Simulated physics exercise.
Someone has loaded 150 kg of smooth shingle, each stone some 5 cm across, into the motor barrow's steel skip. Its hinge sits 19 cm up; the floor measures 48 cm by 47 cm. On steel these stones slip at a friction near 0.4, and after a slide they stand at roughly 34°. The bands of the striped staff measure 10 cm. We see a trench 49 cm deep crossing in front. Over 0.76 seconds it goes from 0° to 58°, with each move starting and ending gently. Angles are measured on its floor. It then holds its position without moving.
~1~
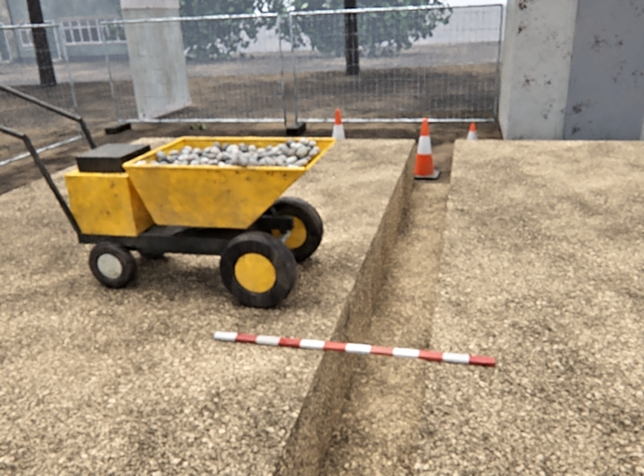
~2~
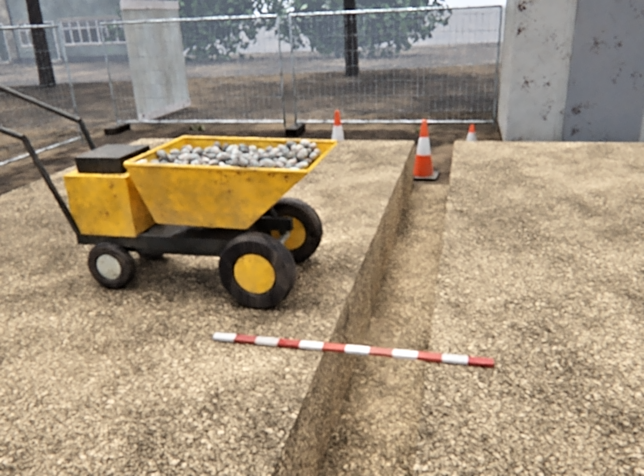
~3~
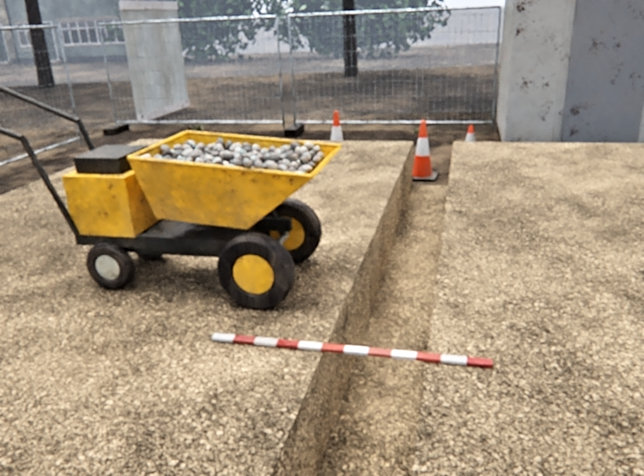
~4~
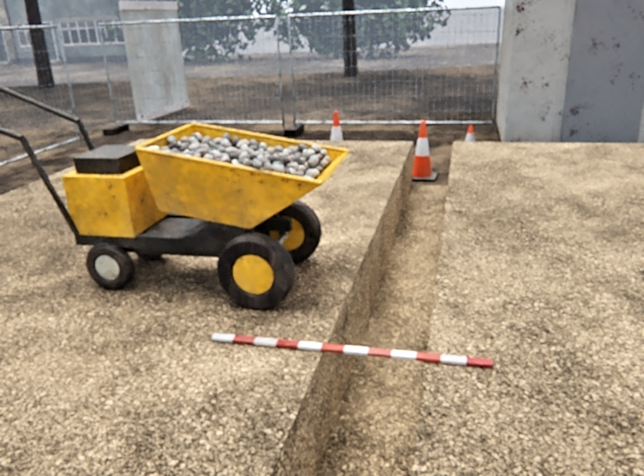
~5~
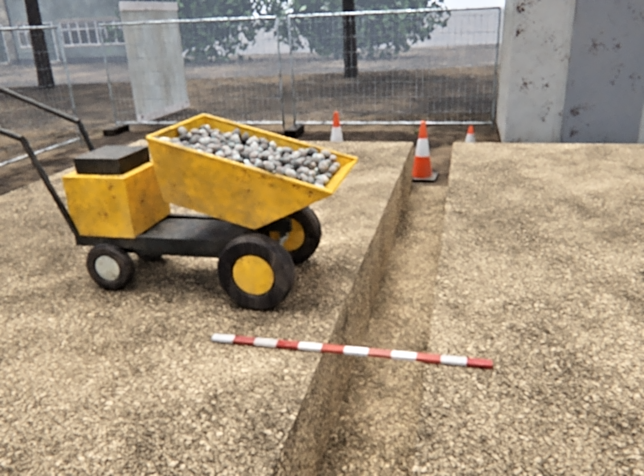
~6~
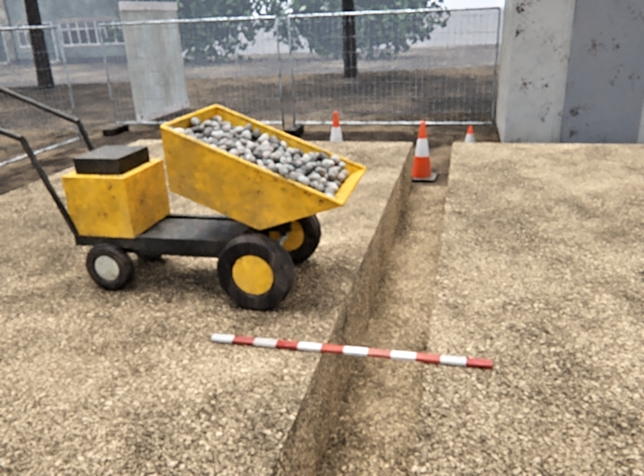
On a fenced gravel site beside a trench, a yellow barrow's stone-filled skip tilting steadily to the right, its rear edge rising.
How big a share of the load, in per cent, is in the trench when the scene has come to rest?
A share of about 64 percent.
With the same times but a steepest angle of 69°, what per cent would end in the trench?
In that case some 70 per cent.
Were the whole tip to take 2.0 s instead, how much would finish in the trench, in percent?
With that change, it comes to around 80 per cent.
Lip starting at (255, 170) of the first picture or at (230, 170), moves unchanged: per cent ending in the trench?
About 100 and 90 per cent.
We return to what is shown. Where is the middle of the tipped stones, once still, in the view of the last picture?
I'd point to around (419, 359).
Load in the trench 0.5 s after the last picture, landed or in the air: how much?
Some 20 per cent of the load by that point.
Then, 0.2 s after the last picture the floor is at 49°, 100 % in the skip; the foremost stones are at (372, 223).
Then, 0.5 s after the last picture the floor is at 58°, 81 % in the skip, 18 % in the trench; the foremost stones are at (435, 282).
Then, 0.9 s after the last picture the floor is at 58°, 35 % in the skip, 33 % in the trench, 32 % past the trench; the foremost stones are at (562, 306).
Then, 2.8 s after the last picture the floor is at 58°, 0 % in the skip, 64 % in the trench, 36 % past the trench; the foremost stones are past the picture's edge.
